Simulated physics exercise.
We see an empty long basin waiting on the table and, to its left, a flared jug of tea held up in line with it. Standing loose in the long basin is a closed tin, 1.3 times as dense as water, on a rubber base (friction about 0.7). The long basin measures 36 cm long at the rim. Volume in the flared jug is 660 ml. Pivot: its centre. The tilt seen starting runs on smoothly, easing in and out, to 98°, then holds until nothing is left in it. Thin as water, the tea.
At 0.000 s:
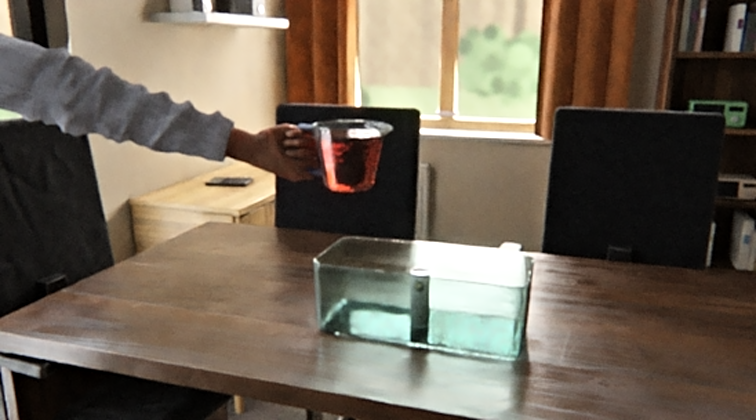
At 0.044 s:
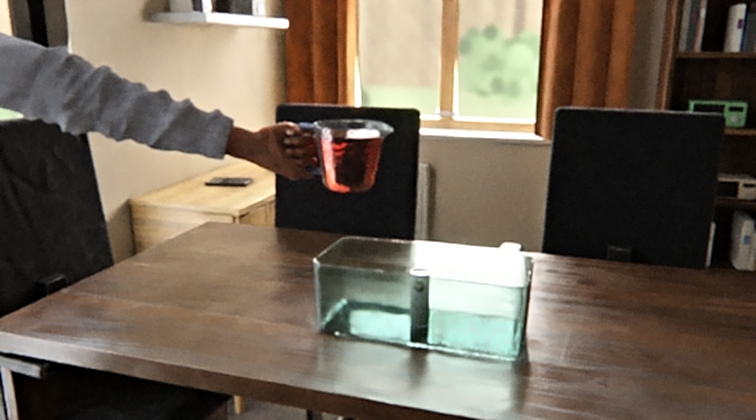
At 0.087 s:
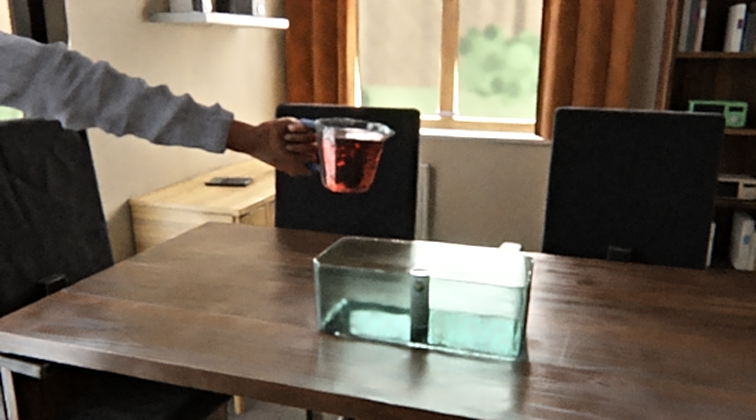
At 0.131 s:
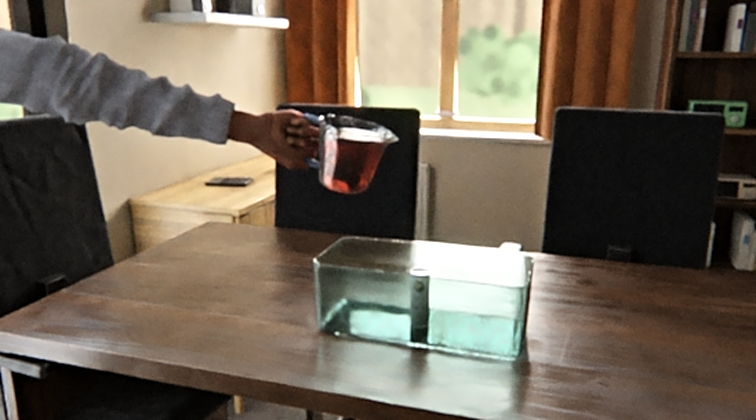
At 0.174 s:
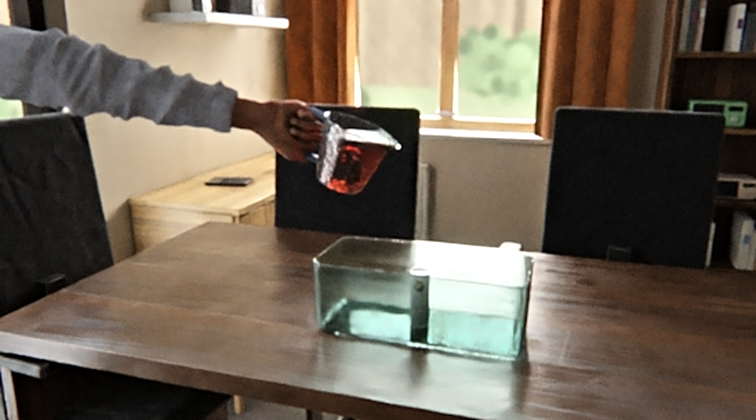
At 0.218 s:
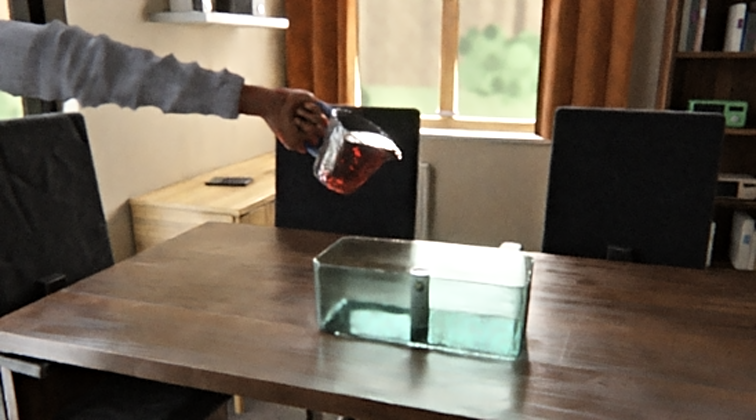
A hand holding a flared glass jug of reddish tea starts out level above a dark wooden table, then tips it gradually to the right. The jug leans further, its tea shifting toward the lowered rim, while the long glass basin and the dark upright tin inside stay still.
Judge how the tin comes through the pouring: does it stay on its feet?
Yes.
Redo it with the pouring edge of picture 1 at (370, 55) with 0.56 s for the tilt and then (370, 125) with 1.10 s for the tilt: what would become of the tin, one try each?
Trial 1 - tin tips; trial 2 - tin stays standing.
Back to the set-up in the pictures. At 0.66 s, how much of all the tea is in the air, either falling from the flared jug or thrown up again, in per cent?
About 16 per cent.
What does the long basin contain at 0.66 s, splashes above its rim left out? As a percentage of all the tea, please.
I'd put it at roughly 74 per cent.
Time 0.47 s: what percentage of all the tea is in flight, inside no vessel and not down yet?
Around 38 percent.
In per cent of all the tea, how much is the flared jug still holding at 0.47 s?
44 %.
Then, 0.47 s in, the tilt is 92° and 44 per cent is still to pour; the tin stands where it began.
Then, 0.66 s in, the tilt is 98° and 9 per cent is still to pour; the tin stands where it began.
Then, 0.85 s in, the tilt is 98° and 1 per cent is still to pour; the tin stands where it began.
Then, 1.06 s in, the tilt is 98° and 0 per cent is still to pour; the tin stands where it began.
Finally, the tin stands where it began.
